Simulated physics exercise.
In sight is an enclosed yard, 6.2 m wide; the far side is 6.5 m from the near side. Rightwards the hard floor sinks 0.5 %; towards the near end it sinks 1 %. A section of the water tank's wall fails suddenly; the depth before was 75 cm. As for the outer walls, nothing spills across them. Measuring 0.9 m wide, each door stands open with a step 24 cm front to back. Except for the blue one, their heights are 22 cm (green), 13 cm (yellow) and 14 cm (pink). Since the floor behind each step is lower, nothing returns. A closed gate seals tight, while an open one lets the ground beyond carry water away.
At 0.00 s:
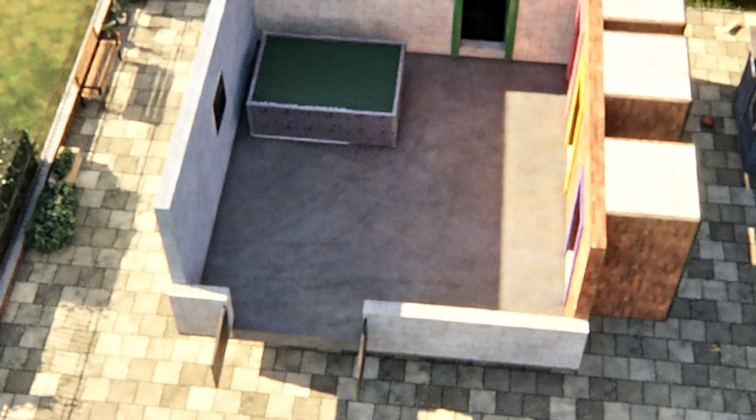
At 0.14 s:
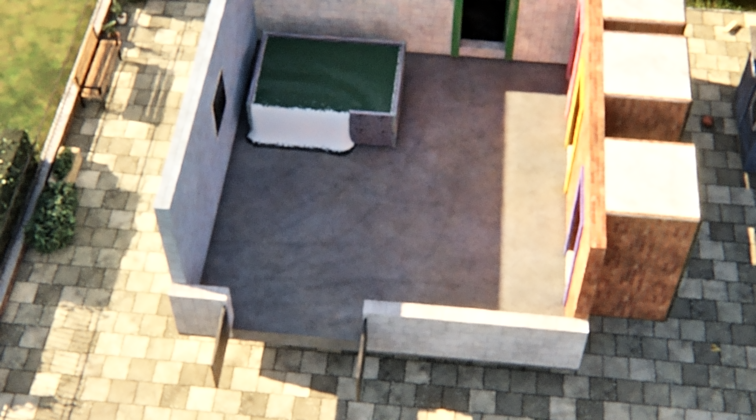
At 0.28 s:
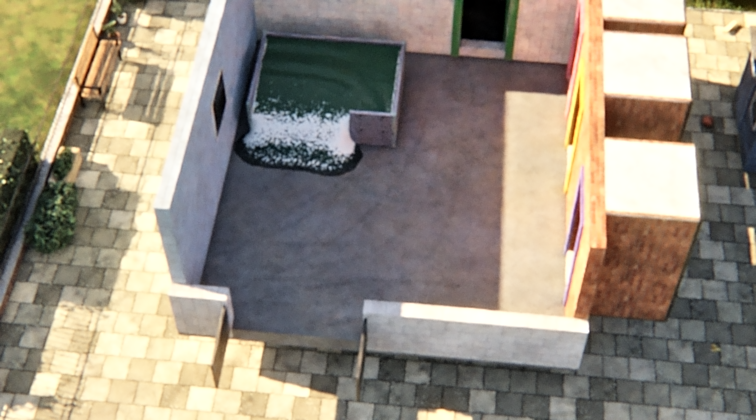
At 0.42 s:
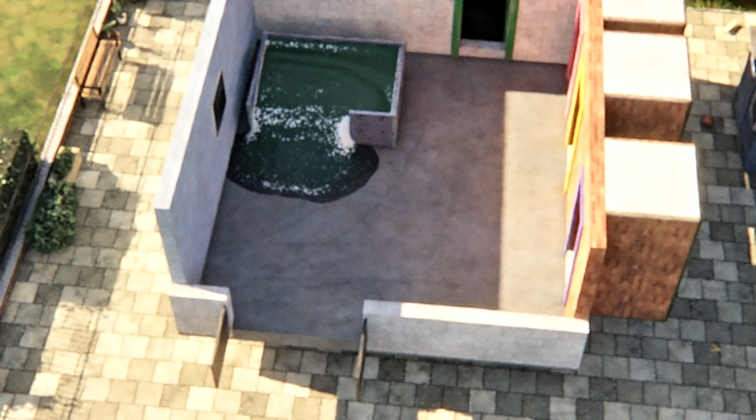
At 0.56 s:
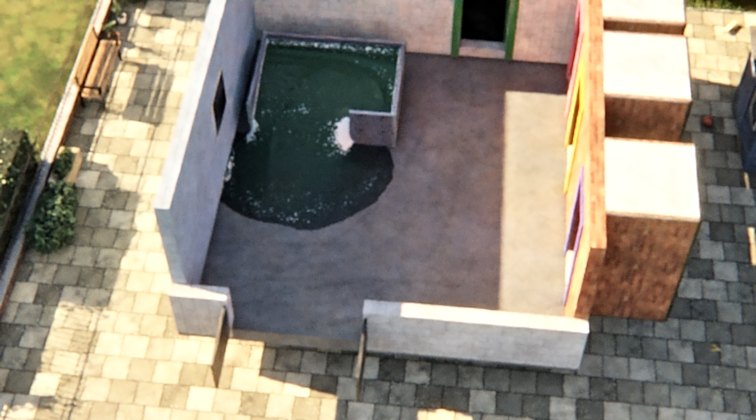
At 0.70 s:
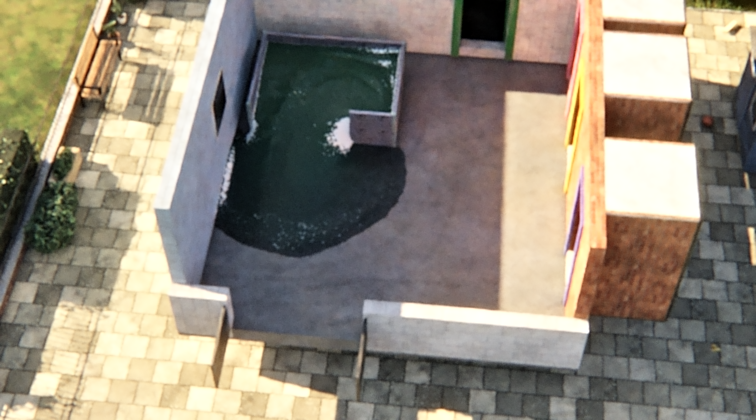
A walled yard held a tank of dark green water in its back left corner until part of the tank's front wall gave way, and water gushed out, foaming white, then spread across the floor towards the near side.
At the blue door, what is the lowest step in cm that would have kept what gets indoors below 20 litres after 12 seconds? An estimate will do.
Somewhere near 7 cm.
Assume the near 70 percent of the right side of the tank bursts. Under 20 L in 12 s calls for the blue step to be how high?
Near 13.0 cm.
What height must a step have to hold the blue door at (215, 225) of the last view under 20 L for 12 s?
Minimum: Close to 15 cm.
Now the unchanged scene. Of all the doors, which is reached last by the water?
Final door: Green.
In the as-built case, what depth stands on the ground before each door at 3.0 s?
Door by door in centimetres - blue 0, green 0, yellow 0, pink 0.
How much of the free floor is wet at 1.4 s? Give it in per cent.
Near 35 per cent of the open floor.
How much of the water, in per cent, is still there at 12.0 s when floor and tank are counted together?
Water still present: Approx. 36 %.
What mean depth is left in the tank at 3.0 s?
Mean depth: Approx. 23 cm.
After 1.4 s water covers 35 % of the floor, deepest (48 cm) near (194, 313); it has not reached the blue door.
After 3.0 s water covers 40 % of the floor, deepest (36 cm) near (194, 313); it has not reached the blue door.
After 12.0 s water covers 95 % of the floor, deepest (8 cm) near (540, 345); 6 cm at the blue door, 0 litres in over its 16 cm step.
At the blue door as built, the water arrived by 3.8 s and peaked near 13 cm at 6.0 s.
Run again over the same 12 s with other heights there, 34 litres in over 6 cm, 10 litres over 8.5 cm. The limit of 20 litres is kept from about 7 cm up.
